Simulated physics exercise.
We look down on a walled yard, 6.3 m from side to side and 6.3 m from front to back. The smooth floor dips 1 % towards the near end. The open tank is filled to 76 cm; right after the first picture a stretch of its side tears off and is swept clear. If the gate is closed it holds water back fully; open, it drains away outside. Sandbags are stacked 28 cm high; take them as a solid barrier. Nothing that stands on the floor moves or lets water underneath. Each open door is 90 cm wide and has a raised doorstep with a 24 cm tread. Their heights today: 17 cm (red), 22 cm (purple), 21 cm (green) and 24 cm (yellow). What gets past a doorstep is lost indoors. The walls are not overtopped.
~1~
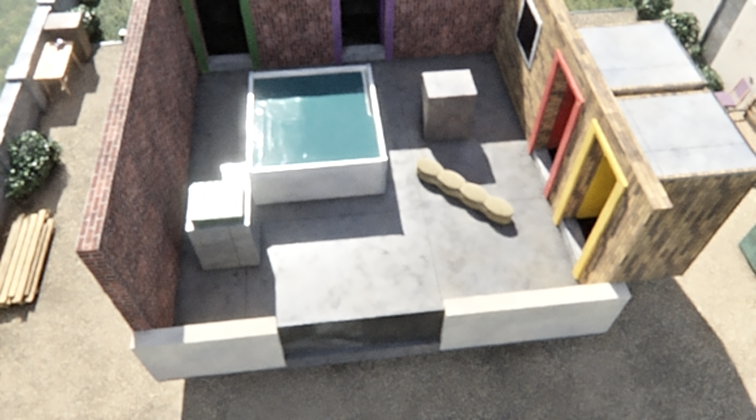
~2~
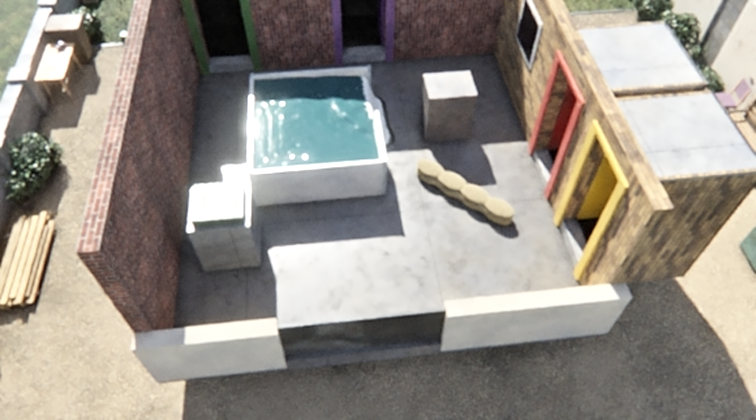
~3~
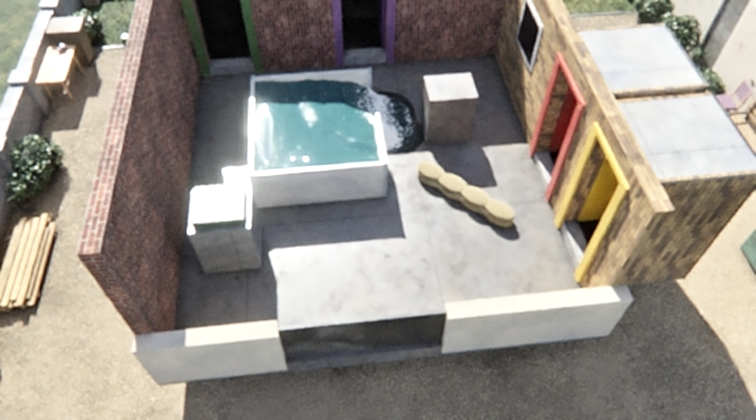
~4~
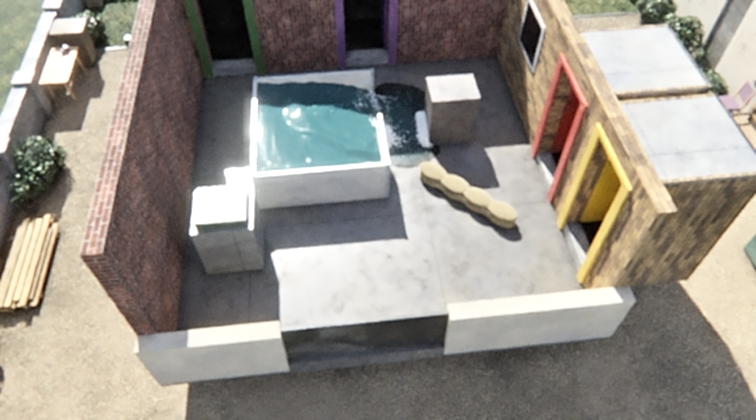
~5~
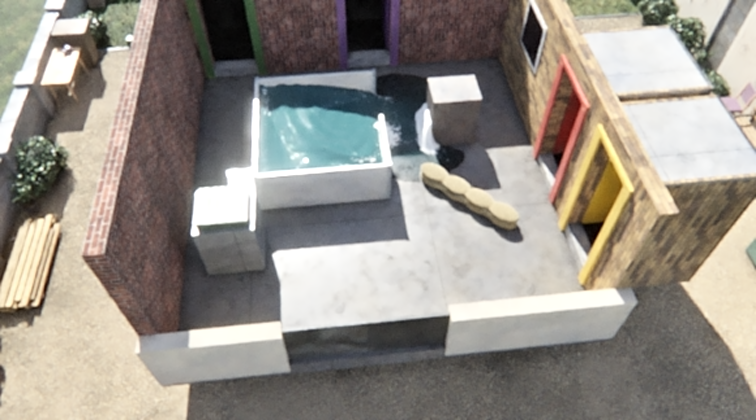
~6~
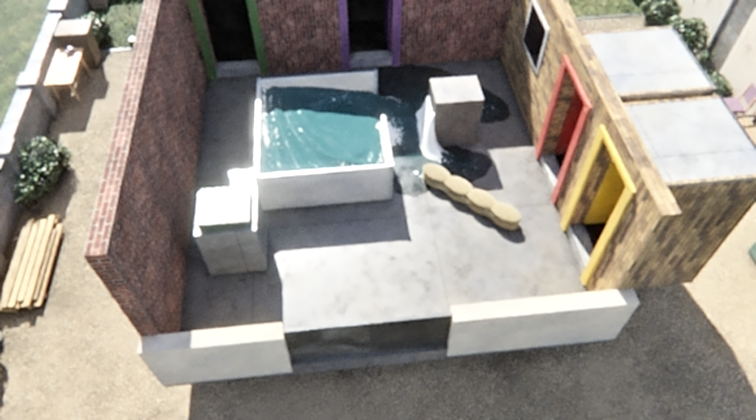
Water pouring from the right side of a white-walled tank in a brick yard, spreading dark around a square block towards sandbags.
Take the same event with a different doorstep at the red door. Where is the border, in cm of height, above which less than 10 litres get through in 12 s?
Some 21 cm above the ground.
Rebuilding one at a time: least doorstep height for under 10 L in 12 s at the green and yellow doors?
Roughly 7.0 cm at green and 15 cm at yellow.
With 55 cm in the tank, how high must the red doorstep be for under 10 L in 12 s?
About 14.0 cm.
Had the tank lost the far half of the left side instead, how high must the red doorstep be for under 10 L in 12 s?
About 13.5 cm.
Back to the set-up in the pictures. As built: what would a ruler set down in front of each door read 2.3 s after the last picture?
Depths in cm: Red 13, purple 7, green 0, yellow 11.
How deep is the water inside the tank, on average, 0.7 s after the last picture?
About 54 cm.
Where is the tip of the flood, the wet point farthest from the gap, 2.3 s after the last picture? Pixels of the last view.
At about (587, 320).
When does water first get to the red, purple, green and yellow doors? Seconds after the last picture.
Red 0.4 s, purple 0.3 s, green 3.6 s, yellow 1.0 s.
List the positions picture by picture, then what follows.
In the first picture, still water, 76 cm deep, in the open tank at (314, 117); the red door at (552, 133) is dry.
In the second picture, the gap is at (371, 113), the front 0.3 m out at (391, 140); the back of the open tank holds 76 cm.
In the third picture, the front is at (419, 137), 0.9 m from the gap at (372, 116); 1.1 m2 of floor is wet, 76 cm left at the back.
In the fourth picture, water pours out at (374, 118) and has run 1.3 m, to a hidden place; about 11 cm deep outside, 76 cm at the back.
In the fifth picture, water pours out at (376, 119) and has run 1.9 m, to a hidden place; about 6 cm deep outside, 75 cm at the back.
In the sixth picture, water pours out at (378, 119) and has run 2.5 m, to (504, 114); about 5 cm deep outside, 66 cm at the back; 1.1 m in a straight line remain to the red door at (559, 139).
Then, 0.7 s after the last picture water covers 25 % of the floor, deepest (52 cm) near (416, 129); 3 cm at the red door, 0 litres in over its 17 cm doorstep.
Then, 2.3 s after the last picture water covers 50 % of the floor, deepest (34 cm) near (497, 68); 13 cm at the red door, 1 litre in over its 17 cm doorstep.
Then, 11.3 s after the last picture water covers 95 % of the floor, deepest (19 cm) near (178, 361); 10 cm at the red door, 26 litres in over its 17 cm doorstep.
At the red door as built, the water peaked near 20 cm, 5.1 s after the last picture.
Run again over the same 12 s with other heights there, 23 litres in over 17.5 cm, 3 litres over 24 cm. The limit of 10 litres is kept from about 21 cm up.
